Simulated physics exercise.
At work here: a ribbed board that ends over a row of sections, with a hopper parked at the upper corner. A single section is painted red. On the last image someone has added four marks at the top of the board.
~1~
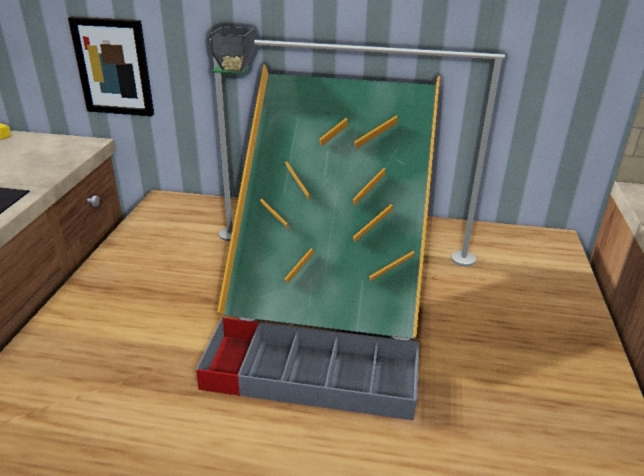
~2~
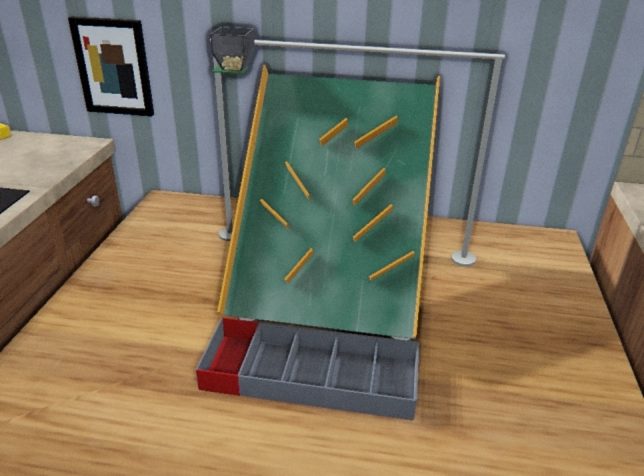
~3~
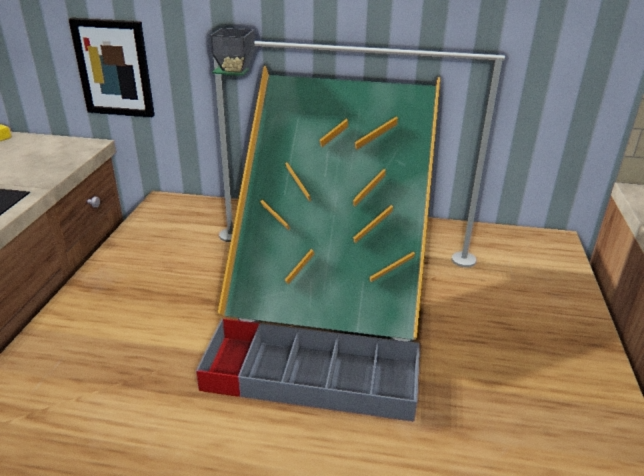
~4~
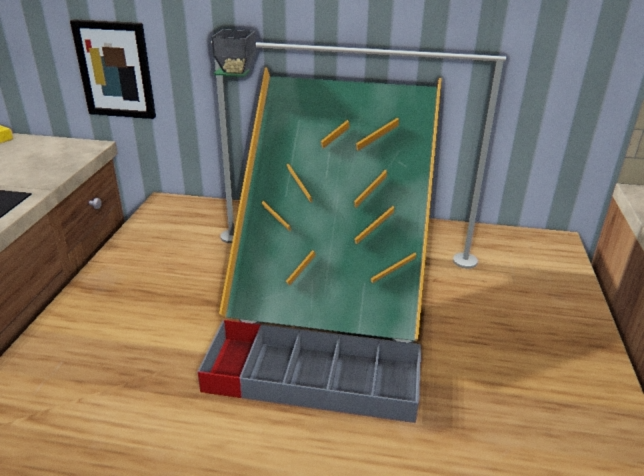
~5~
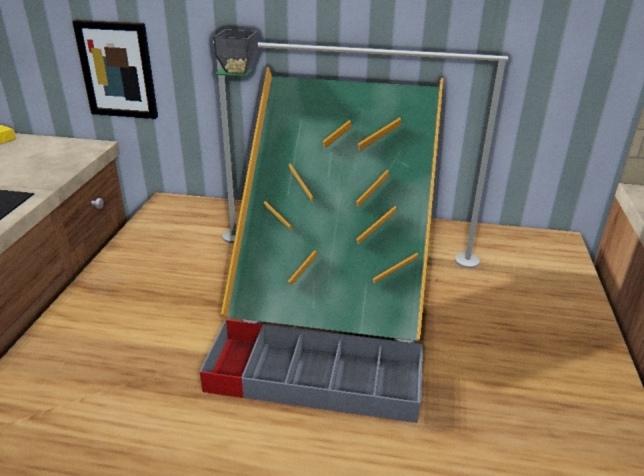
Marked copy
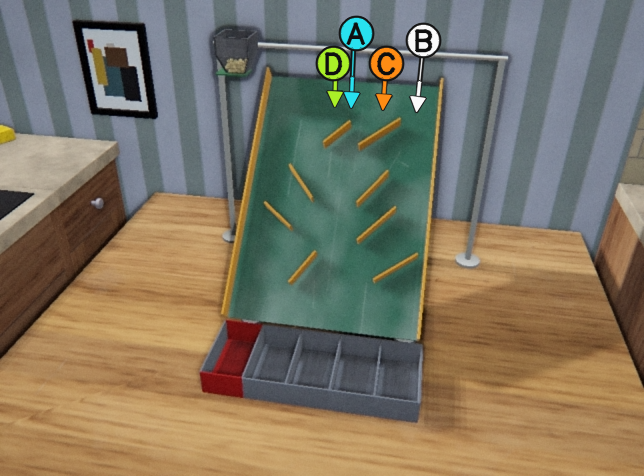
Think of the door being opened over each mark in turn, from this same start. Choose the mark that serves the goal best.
Mark C does it best.
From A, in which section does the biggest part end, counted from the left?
The third.
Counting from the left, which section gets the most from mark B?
It is the third one.
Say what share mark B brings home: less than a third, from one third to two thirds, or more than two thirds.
Less than a third.
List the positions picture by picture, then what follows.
In the first frame, hopper at (234, 61), soya beans, door shut.
In the second frame, ribs (320, 140) to (347, 119), (355, 142) to (397, 116), (286, 162) to (308, 195).
In the third frame, ribs (354, 201) to (385, 169), (261, 201) to (287, 225), (354, 238) to (392, 206).
In the fourth frame, ribs (287, 282) to (313, 251), (372, 279) to (416, 254).
In the fifth frame, red section at (222, 383), number 1 of 5 from the left.
On the marked copy, mark A meets the board at (351, 102); mark B meets the board at (417, 106); mark C meets the board at (383, 104); mark D meets the board at (334, 101).
Choosing A, a small part in the red section, most in other sections.
Choosing B, a small part in the red section, nearly all in other sections.
Choosing C, about a third in the red section, about two thirds in other sections, a stray few outside the box.
Choosing D, a small part in the red section, most in other sections.
